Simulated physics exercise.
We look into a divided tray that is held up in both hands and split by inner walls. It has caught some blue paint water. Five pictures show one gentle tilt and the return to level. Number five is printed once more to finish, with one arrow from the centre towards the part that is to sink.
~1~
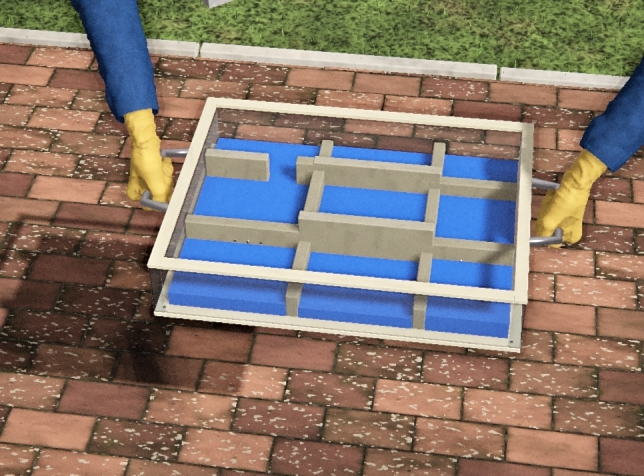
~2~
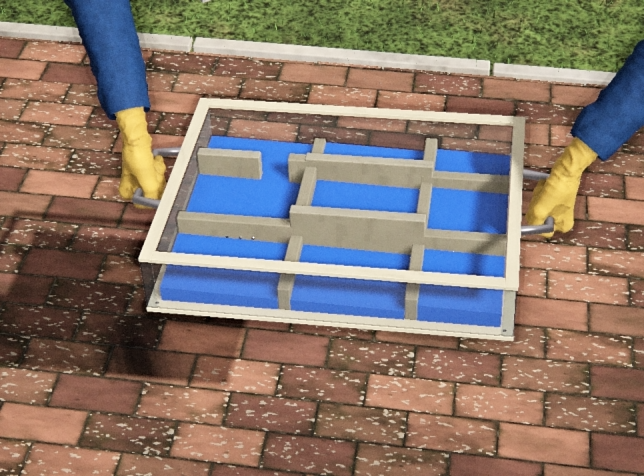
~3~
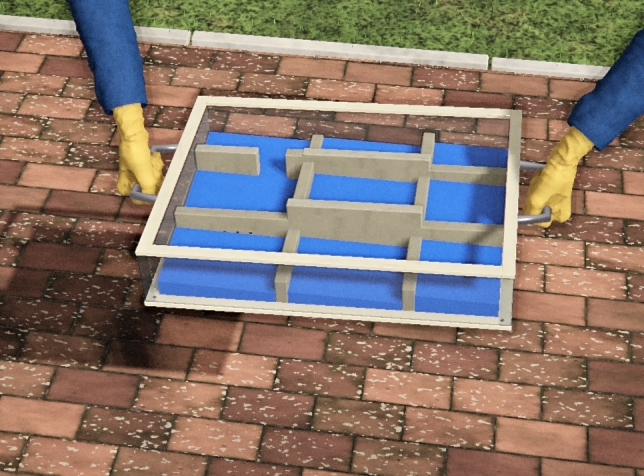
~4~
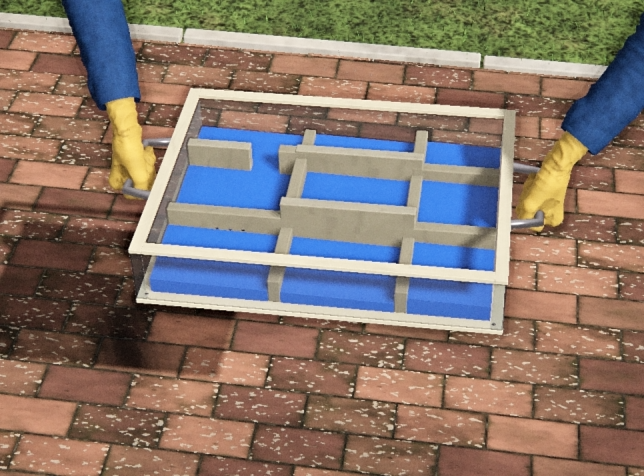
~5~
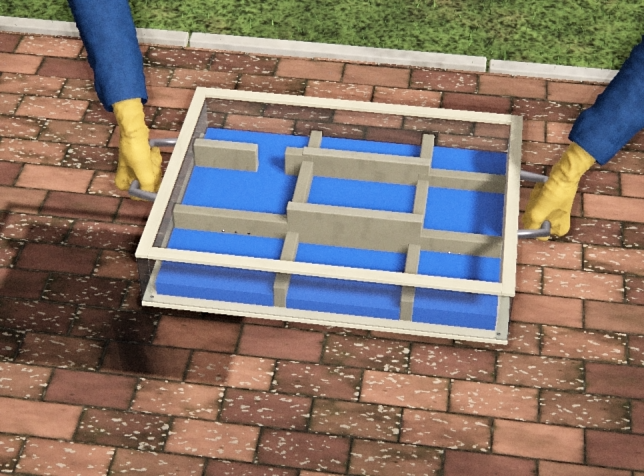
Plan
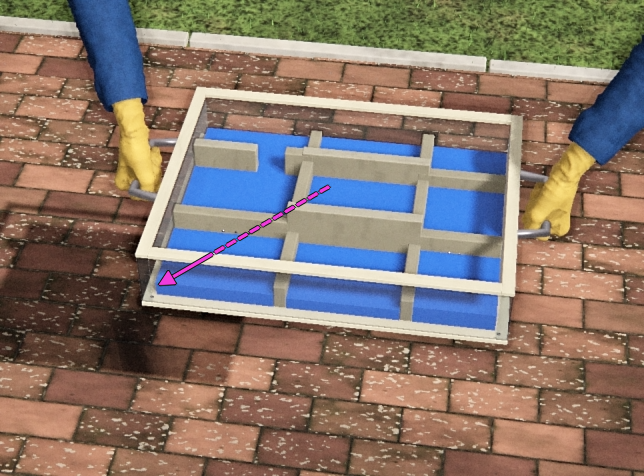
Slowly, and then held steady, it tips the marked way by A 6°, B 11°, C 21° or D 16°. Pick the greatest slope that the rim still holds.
Tilt D just does it.
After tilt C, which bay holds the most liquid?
It is the front left one.
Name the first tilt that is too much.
That is tilt C.
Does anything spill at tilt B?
No.
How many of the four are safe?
Three.
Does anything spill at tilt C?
Yes, it does.
The arrow ends at (163, 282).
For tilt A, nothing spills; the centre left bay holds the most.
For tilt B, nothing spills; the centre left bay holds the most.
For tilt C, about 6 % goes over the rim.
For tilt D, nothing spills; the front left bay holds the most.
